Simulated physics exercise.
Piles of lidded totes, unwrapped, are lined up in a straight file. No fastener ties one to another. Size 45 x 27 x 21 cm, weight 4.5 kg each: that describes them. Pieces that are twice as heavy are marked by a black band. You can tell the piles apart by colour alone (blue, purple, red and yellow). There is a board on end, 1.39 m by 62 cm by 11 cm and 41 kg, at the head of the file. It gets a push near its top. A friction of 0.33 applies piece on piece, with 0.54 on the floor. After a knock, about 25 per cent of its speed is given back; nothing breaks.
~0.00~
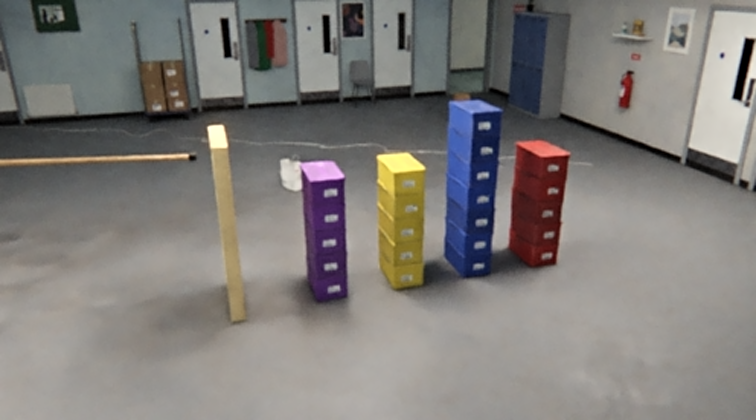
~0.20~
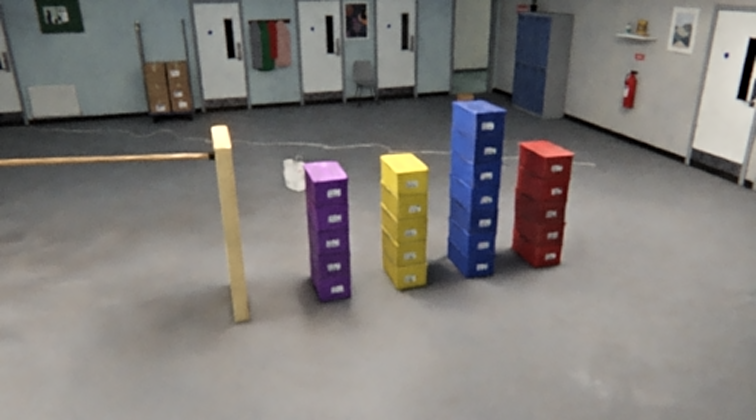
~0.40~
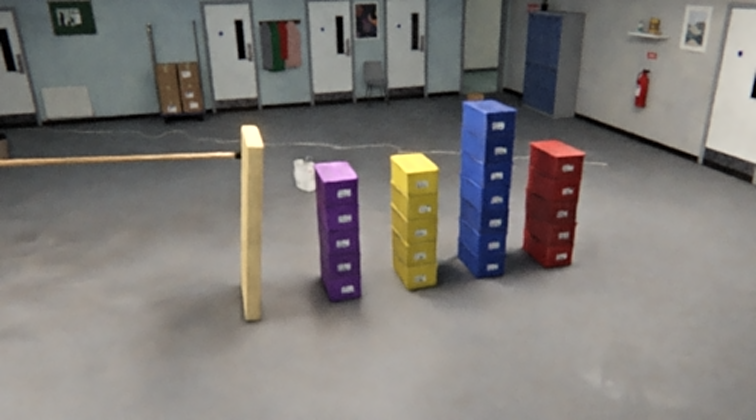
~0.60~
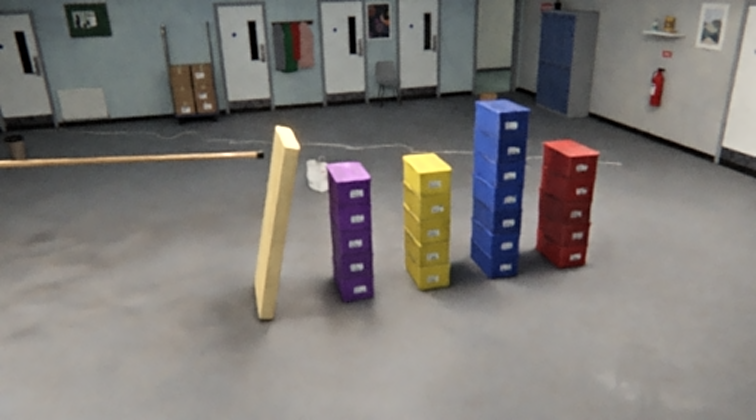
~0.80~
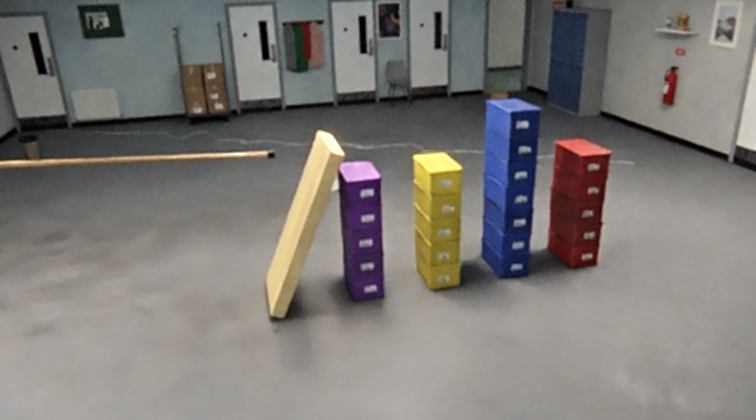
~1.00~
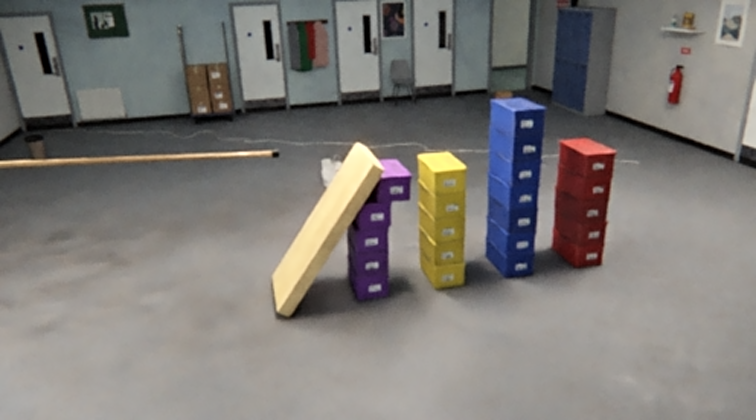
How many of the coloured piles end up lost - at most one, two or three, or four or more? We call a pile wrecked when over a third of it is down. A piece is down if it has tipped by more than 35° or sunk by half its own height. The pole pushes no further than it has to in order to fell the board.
Four or more.
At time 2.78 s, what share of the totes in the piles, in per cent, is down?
90 per cent.
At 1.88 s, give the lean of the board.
It's tipped some 60 degrees away from upright by then.
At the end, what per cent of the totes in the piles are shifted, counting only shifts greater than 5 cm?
The shifted ones make up 95 per cent.
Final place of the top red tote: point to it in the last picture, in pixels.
It settles close to (735, 224) in the last view.
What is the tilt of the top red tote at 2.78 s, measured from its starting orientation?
Roughly 50°.
After 1.88 s, board 61° from upright; 3 of the 22 totes down; top yellow tote leaning 21°, 10 cm lower; top purple tote leaning 20°, 20 cm lower.
After 2.78 s, board 62° from upright; 20 of the 22 totes down; top red tote leaning 50°, 38 cm lower; top yellow tote leaning 47°, 41 cm lower.
At rest (4.1 s), board 62° from upright; 20 of the 22 totes down; top red tote upside down; top blue tote upside down. Wrecked, blue, purple, red and yellow. As the last picture would show them, middles, top red tote near (735, 224).
